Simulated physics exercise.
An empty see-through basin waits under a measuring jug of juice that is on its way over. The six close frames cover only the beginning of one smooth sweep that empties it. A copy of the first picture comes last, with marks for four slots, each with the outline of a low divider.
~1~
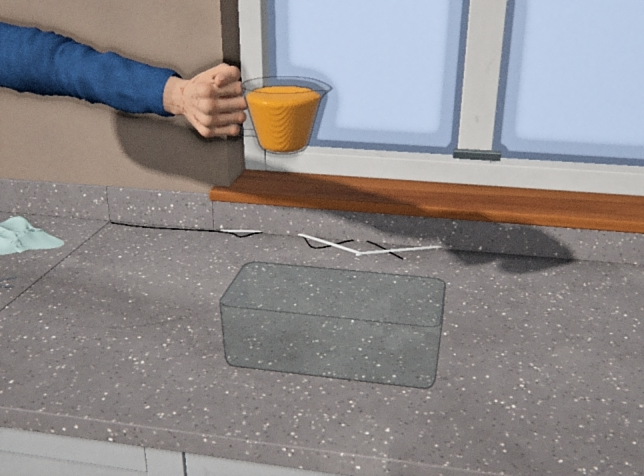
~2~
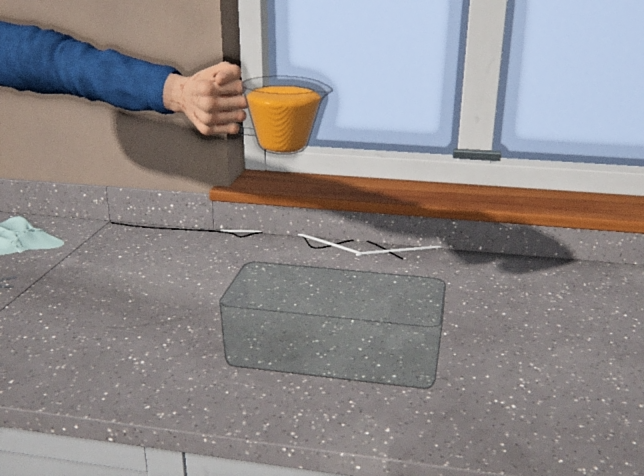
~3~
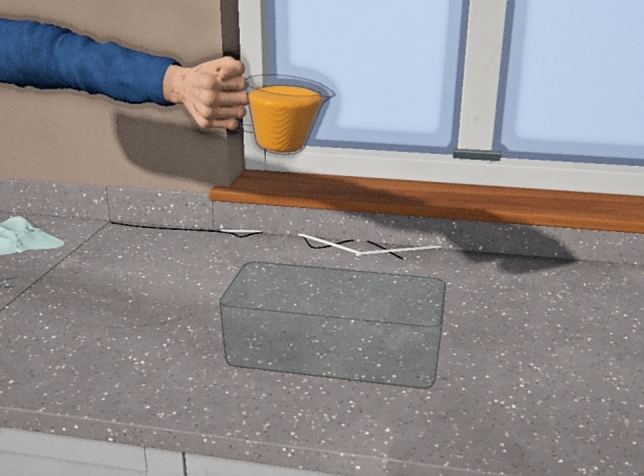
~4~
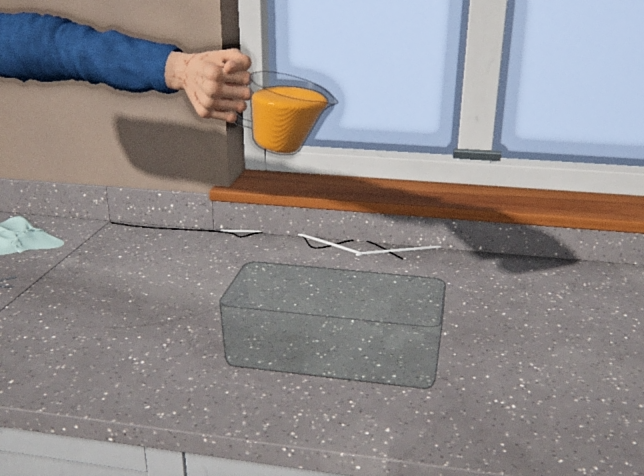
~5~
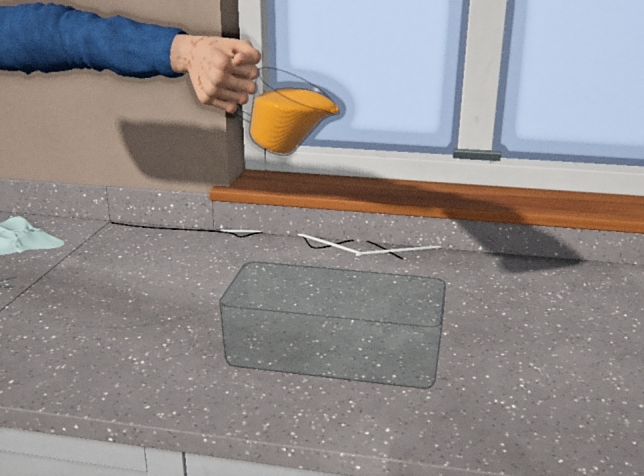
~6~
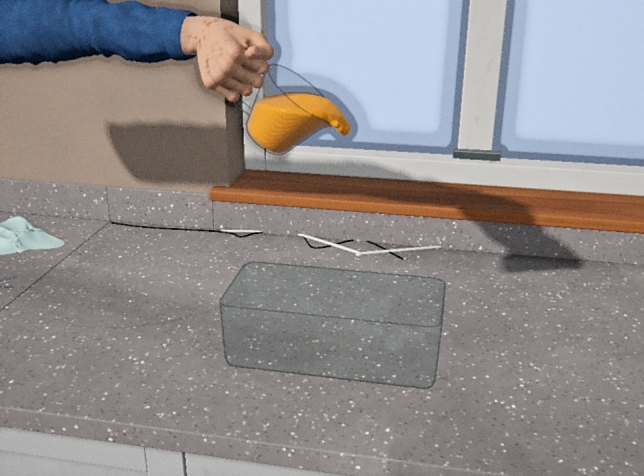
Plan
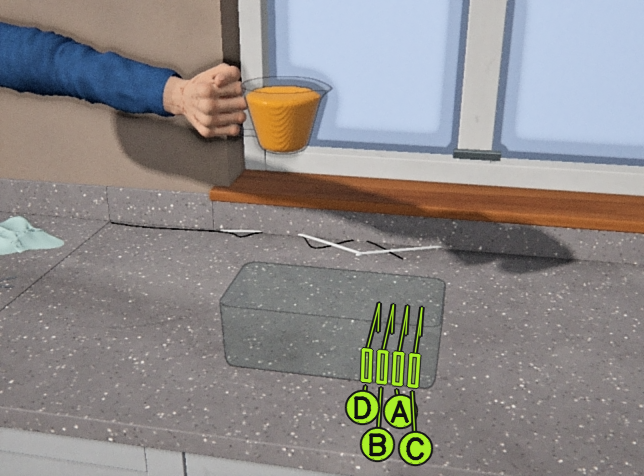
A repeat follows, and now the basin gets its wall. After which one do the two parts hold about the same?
Slot D.
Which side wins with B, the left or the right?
The left one.
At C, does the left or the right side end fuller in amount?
The left side.
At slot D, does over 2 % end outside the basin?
Yes, it does.
In lime, A at (396, 389); B at (380, 388); C at (412, 391); D at (365, 386).
Choosing A, about 89 % ends left of the wall and 4 % right of it; 7 % is lost outside.
Choosing B, about 70 % ends left of the wall and 21 % right of it; 9 % is lost outside.
Choosing C, about 89 % ends left of the wall and 5 % right of it; 6 % is lost outside.
Choosing D, about 47 % ends left of the wall and 47 % right of it; 6 % is lost outside.
